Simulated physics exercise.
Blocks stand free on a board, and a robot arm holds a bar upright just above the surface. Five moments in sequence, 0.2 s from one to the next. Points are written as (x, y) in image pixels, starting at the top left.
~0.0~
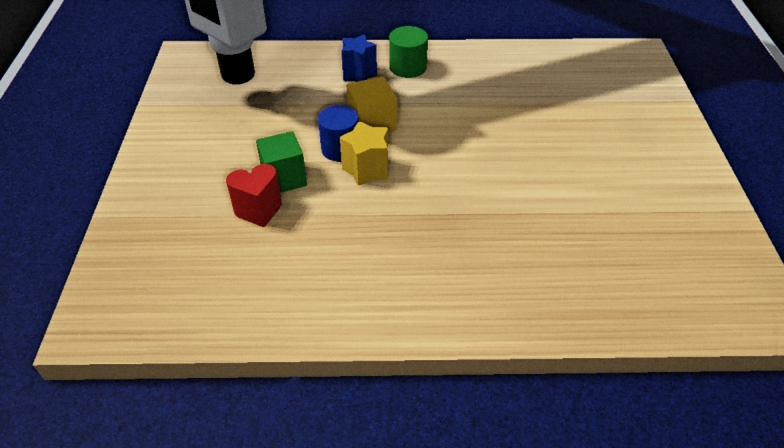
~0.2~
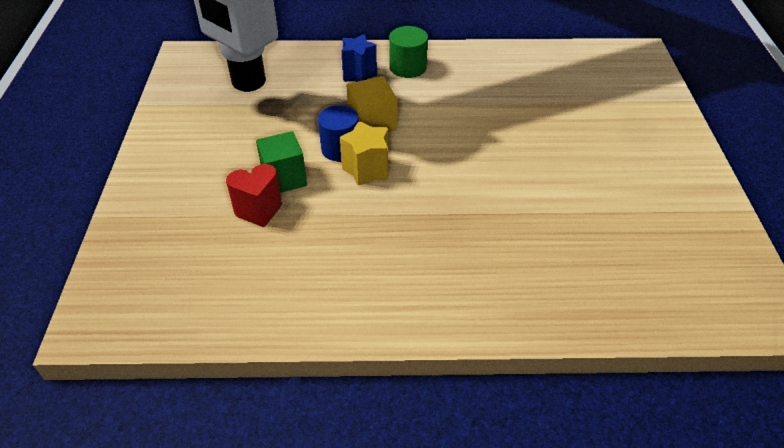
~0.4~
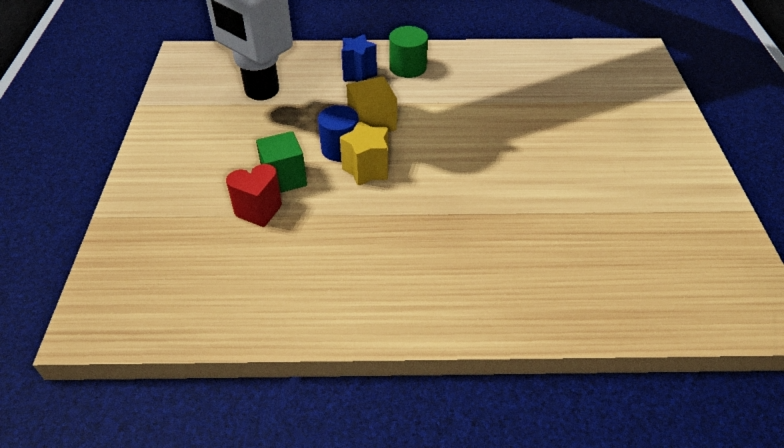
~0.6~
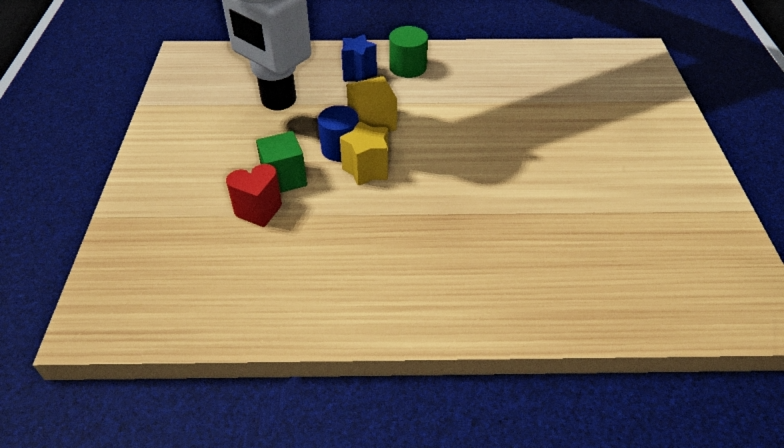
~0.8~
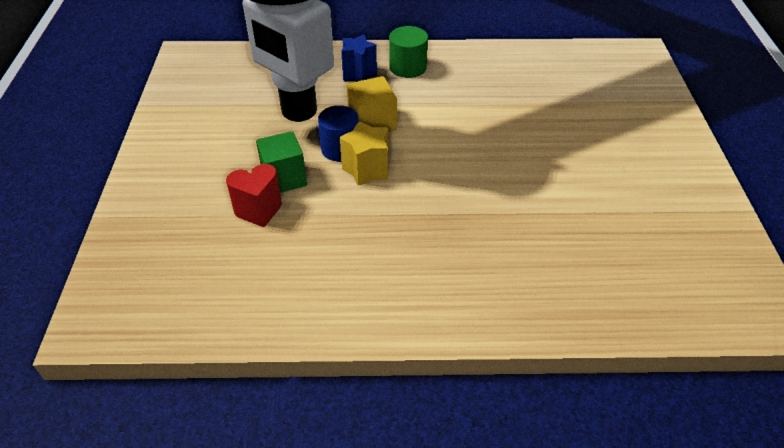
Robot arm holding a dark upright bar moving right and nearer across a wooden board, the coloured blocks around it staying still.
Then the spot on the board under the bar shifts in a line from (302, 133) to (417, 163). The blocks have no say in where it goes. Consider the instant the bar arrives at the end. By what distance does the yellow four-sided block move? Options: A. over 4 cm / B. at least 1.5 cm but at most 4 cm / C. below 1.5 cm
(C)
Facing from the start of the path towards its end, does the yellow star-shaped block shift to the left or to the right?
Side: Right.
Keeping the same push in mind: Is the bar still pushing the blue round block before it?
Yes, that is what happens.
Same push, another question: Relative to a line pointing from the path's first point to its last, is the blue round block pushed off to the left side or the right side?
Heads right.
One third of the way, bar (339, 122); blue round block (369, 126); yellow star-shaped block (388, 148), turned 20° clockwise.
Two thirds of the way, bar (378, 132); blue round block (404, 139); yellow star-shaped block (412, 166), turned 45° clockwise; yellow four-sided block (381, 92), turned 35° anticlockwise.
At the end, bar (418, 142); green four-sided block unmoved; blue round block (438, 155); yellow star-shaped block (424, 181), turned 75° clockwise; yellow four-sided block (381, 92), turned 35° anticlockwise.
